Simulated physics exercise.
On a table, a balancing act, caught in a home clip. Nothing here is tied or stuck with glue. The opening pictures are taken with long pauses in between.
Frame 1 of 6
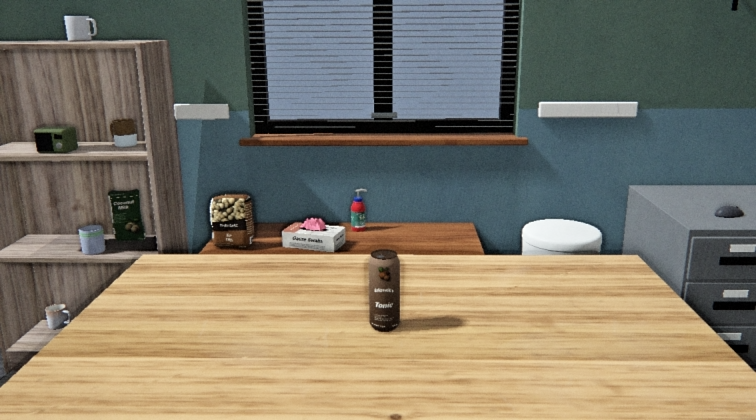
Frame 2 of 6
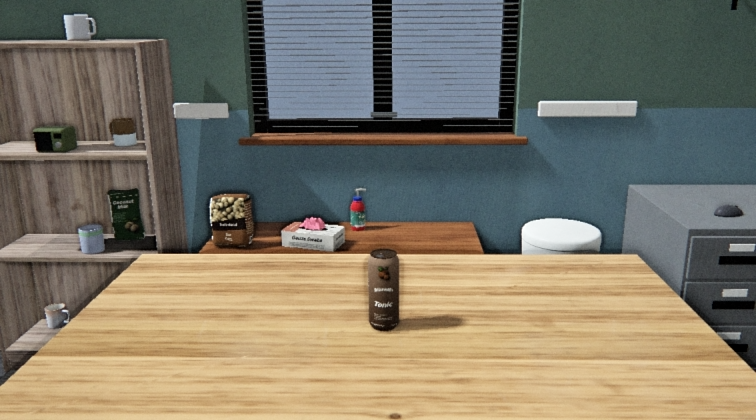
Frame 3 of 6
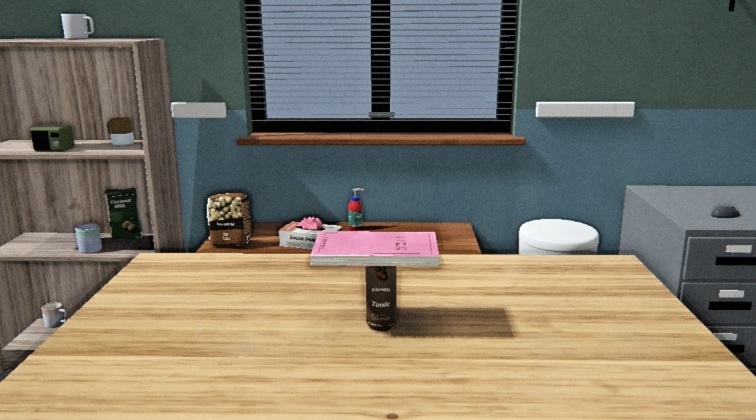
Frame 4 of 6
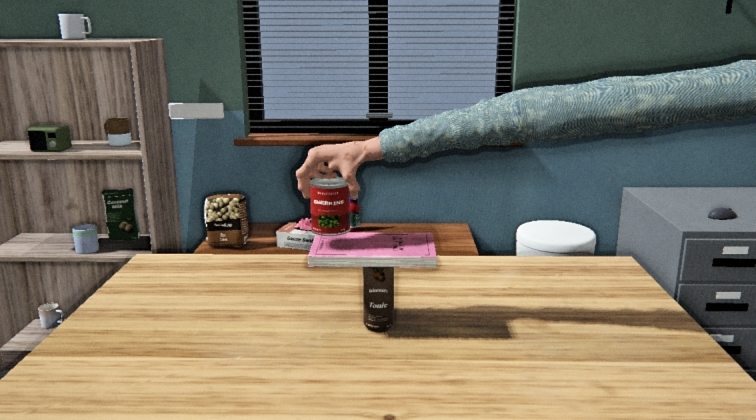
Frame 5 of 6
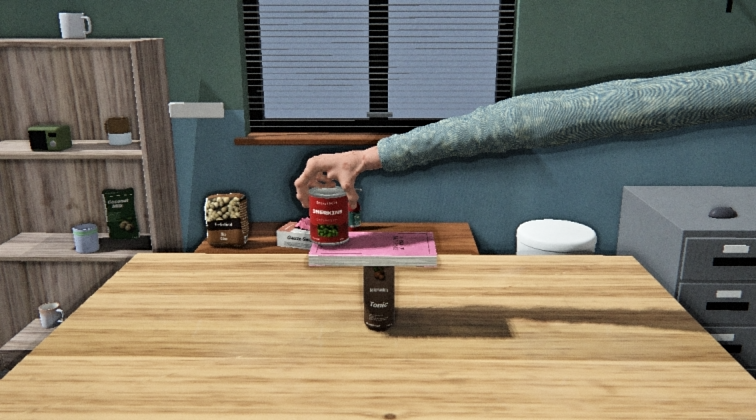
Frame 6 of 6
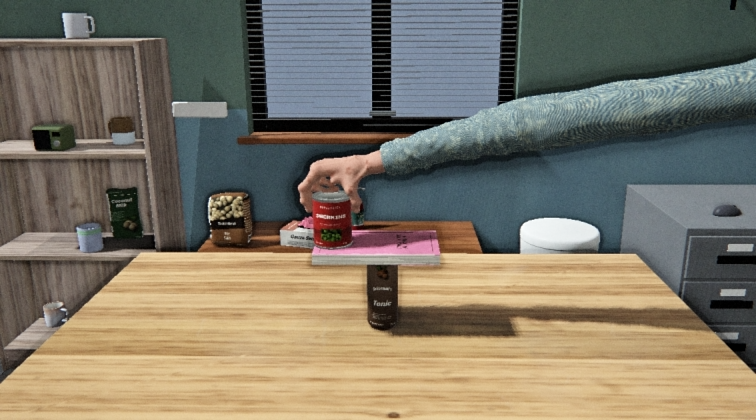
Home room with a wooden table, a pink book appearing atop a dark can, then a hand lowering a red tin onto its left side.
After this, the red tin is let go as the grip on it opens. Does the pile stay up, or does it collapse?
I expect it to fail to stay steady.
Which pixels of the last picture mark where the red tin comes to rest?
End spot: Near (287, 306).
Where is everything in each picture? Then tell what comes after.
In the first picture, the last thing is not in view yet.
In the second picture, the last thing is not in view yet.
In the third picture, the last thing is not in view yet; pink book (376, 248).
The fourth picture shows coming down; red tin (330, 206); pink book (373, 249).
The fifth picture shows coming down; red tin (329, 215); pink book (374, 248).
The sixth picture shows in place under the hand; red tin (332, 220); pink book (377, 247).
Then, 0.50 s on from there, red tin now fallen; pink book turned 60° from how it was put.
Then, 0.60 s on from there, pink book now fallen.
Then, 0.70 s on from there, things are still on the move.
Then, 1.00 s on from there, as before.
In the end, fallen, pink book and red tin; brown can unmoved. At the end, from the last picture's camera, red tin near (287, 306). The stack gives way.
